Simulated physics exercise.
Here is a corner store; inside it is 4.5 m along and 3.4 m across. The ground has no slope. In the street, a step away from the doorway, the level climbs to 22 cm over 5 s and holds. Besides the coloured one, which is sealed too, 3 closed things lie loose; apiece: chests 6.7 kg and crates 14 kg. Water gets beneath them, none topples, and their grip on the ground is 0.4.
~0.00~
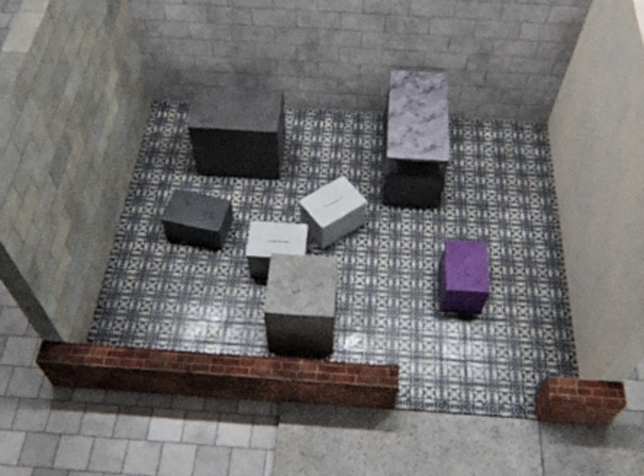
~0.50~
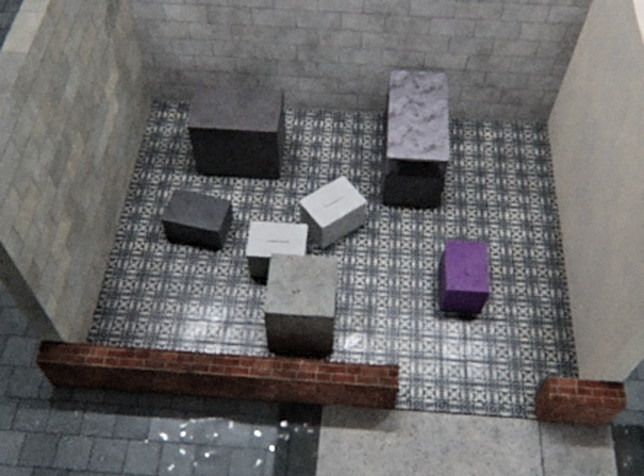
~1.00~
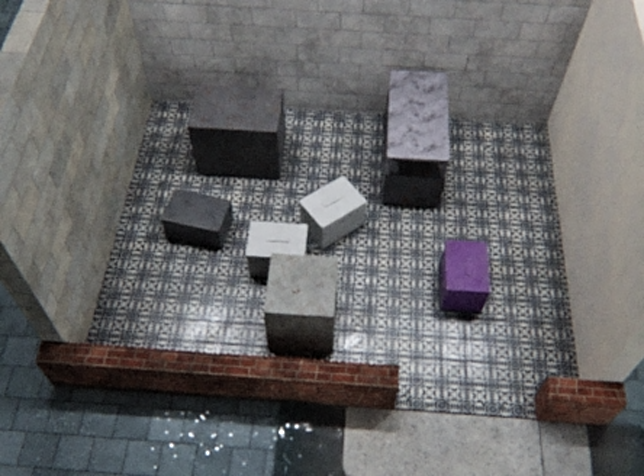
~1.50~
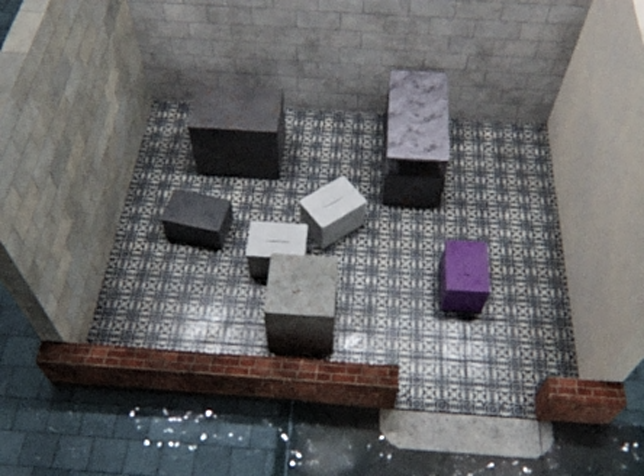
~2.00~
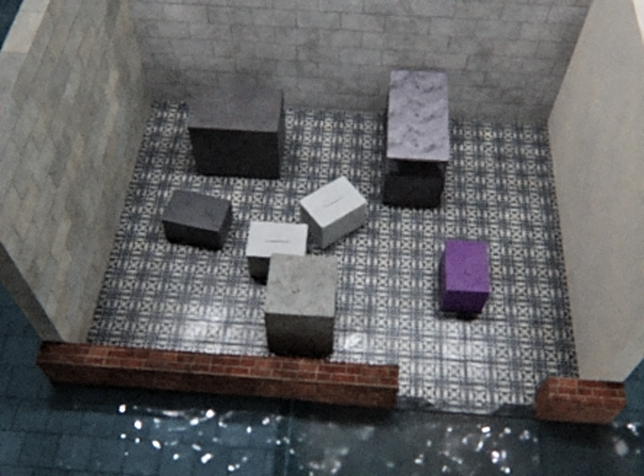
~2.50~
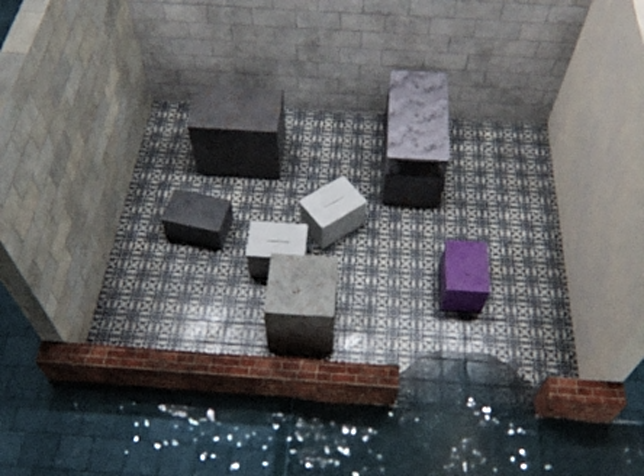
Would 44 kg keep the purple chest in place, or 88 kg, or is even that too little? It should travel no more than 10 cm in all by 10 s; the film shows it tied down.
For it, the lower weight is enough.
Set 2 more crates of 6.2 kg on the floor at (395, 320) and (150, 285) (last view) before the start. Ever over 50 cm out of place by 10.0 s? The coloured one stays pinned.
In that order: Over, under.
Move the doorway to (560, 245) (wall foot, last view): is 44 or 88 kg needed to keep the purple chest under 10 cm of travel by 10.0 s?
Then the smaller load will do.
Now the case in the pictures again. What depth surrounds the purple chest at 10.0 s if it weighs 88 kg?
About 13 cm.
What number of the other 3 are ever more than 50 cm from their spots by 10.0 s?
1 of them.
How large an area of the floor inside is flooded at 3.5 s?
Roughly 1.5 m2.
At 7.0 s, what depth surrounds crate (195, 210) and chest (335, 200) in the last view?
Roughly 1 and 5 cm.
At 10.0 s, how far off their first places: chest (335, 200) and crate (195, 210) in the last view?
In turn: 140 cm, 10 cm.
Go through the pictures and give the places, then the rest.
The purple chest at (467, 266), on the bottom; water covers 0.0 m2; 0 of 4 have shifted, in the first frame.
The purple chest at (467, 266), on the bottom; 0.0 m2 under water; 0 of 4 have shifted, in the second frame.
The purple chest at (467, 266) rests on the ground; water covers 0.0 m2; 0 of 4 have shifted, in the third frame.
The purple chest at (467, 266), on the bottom; water covers 0.0 m2; 0 of 4 have shifted, in the fourth frame.
The purple chest at (467, 266), on the bottom; 0.0 m2 under water; 0 of 4 have shifted, in the fifth frame.
The purple chest at (467, 266), on the bottom; 0.3 m2 under water; 0 of 4 have shifted, in the sixth frame.
After 3.5 s the purple chest would be 0 cm from its start with 44 kg and 0 cm from its start with 88 kg; 3 cm of water round it then.
After 4.5 s the purple chest would be 0 cm from its start with 44 kg and 0 cm from its start with 88 kg; 5 cm of water round it then.
After 7.0 s the purple chest would be 0 cm from its start with 44 kg and 0 cm from its start with 88 kg; 6 cm of water round it then.
After 10.0 s the purple chest would be 0 cm from its start with 44 kg and 0 cm from its start with 88 kg; 13 cm of water round it then.
